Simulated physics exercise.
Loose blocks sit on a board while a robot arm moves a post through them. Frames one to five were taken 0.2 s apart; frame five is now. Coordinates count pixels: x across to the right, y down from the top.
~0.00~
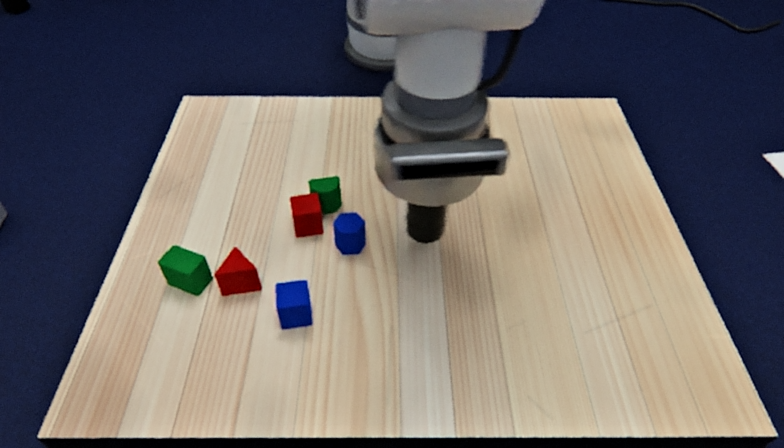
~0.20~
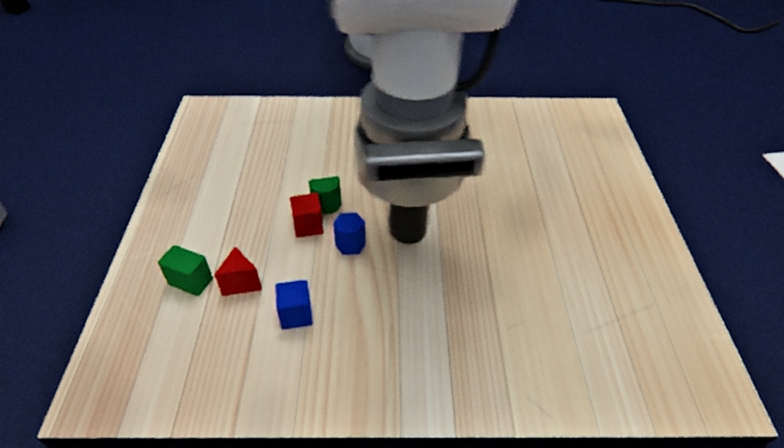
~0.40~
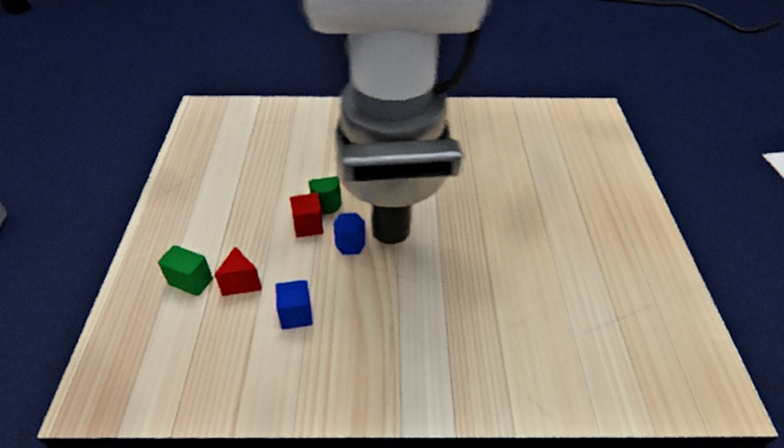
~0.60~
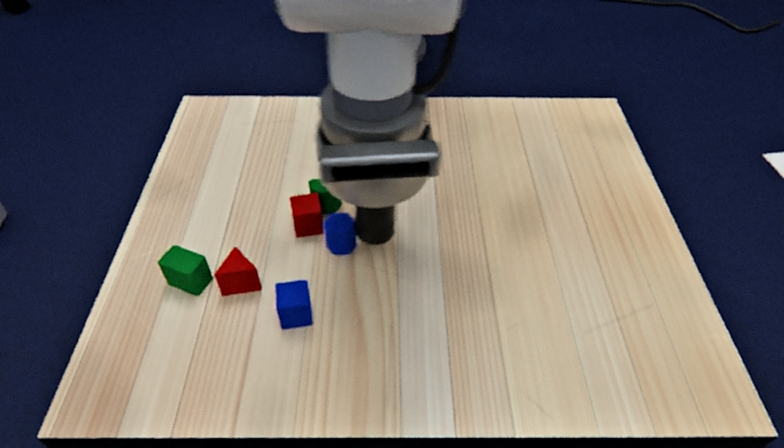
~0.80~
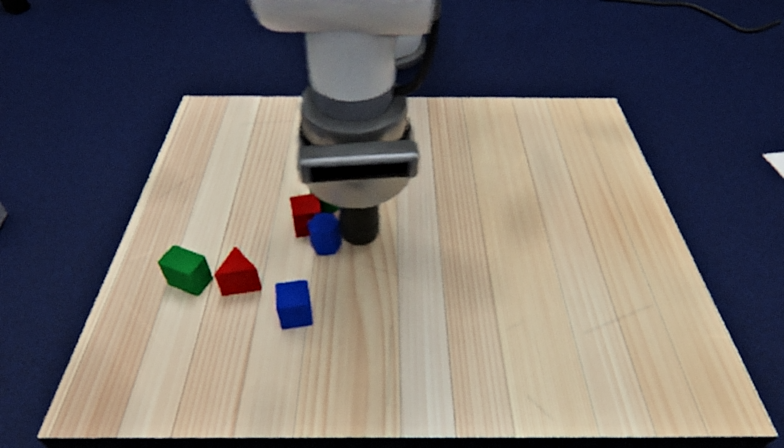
On a wooden board, a robot arm moves its post left and pushes a blue block.
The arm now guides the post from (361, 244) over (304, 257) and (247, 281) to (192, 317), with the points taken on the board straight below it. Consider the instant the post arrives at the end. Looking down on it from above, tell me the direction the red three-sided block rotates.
Prediction: Clockwise.
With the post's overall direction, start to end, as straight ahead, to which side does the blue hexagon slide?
Goes right.
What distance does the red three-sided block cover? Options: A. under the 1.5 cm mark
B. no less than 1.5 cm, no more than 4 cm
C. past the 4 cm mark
My answer is option C.
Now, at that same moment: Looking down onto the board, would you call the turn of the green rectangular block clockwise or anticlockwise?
From above, clockwise.
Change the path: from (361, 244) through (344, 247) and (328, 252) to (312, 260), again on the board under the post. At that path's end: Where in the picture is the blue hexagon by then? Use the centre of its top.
The point I'd pick in the picture is (278, 228).
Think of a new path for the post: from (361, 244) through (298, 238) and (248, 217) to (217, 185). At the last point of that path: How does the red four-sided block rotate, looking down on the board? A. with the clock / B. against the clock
A
On the path given first. One third of the way, post (301, 245); blue hexagon (269, 226), turned 50° clockwise.
Two thirds of the way, post (243, 269); red three-sided block (208, 274); blue hexagon (244, 227).
At the end, post (186, 305); green rectangular block (175, 260), turned 25° clockwise; red three-sided block (144, 307), turned 30° clockwise; red four-sided block still; blue hexagon (244, 227), turned 125° clockwise.
